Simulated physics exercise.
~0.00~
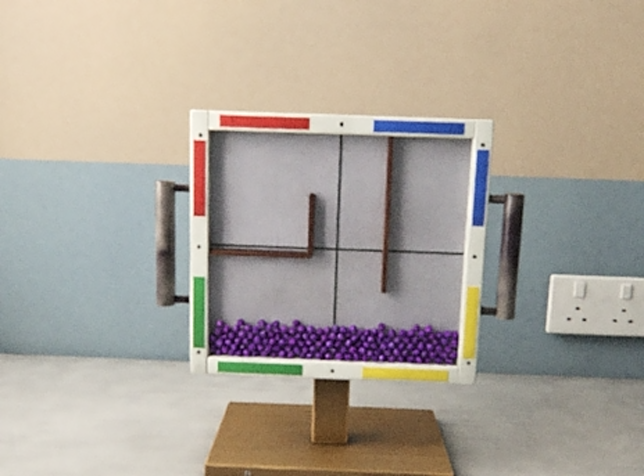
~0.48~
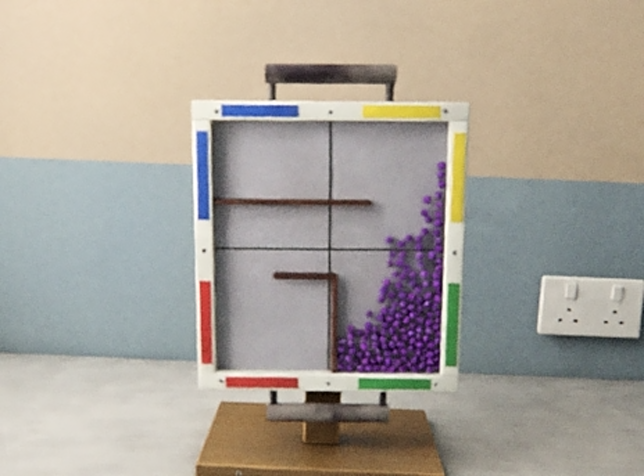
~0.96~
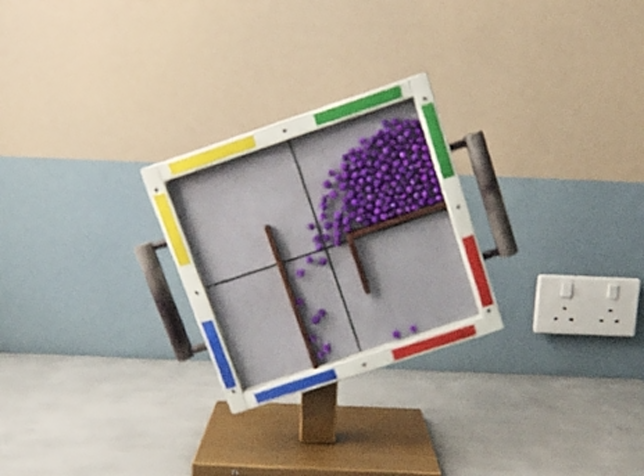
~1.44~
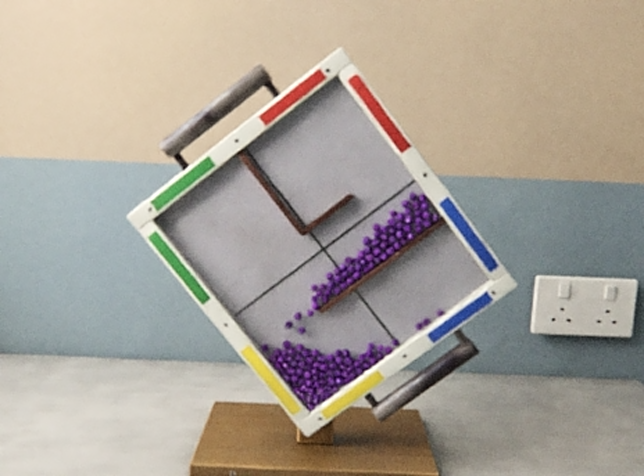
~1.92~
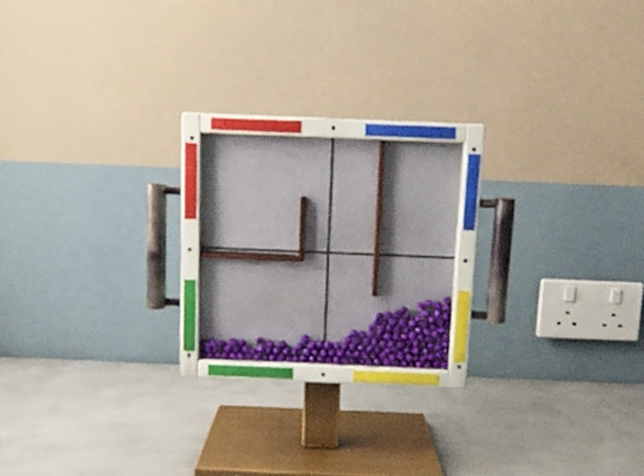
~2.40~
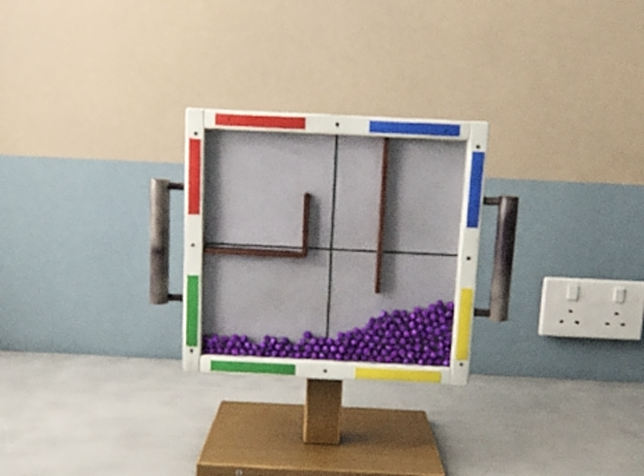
In front of a beige and blue-grey wall, a slightly swaying camera looks straight at a square white-framed box on a wooden stand, with a white socket at the right. Its edges carry red, blue, yellow and green tape, handles jut from two sides, and purple beads cover the floor beneath brown inner walls. The box turns anticlockwise, and the beads heap at the lower right, then ride up into the green quarter. As it keeps turning, they spill into the blue and yellow quarters. Finally it stands upright again, the beads resting mostly in yellow, the rest in green.
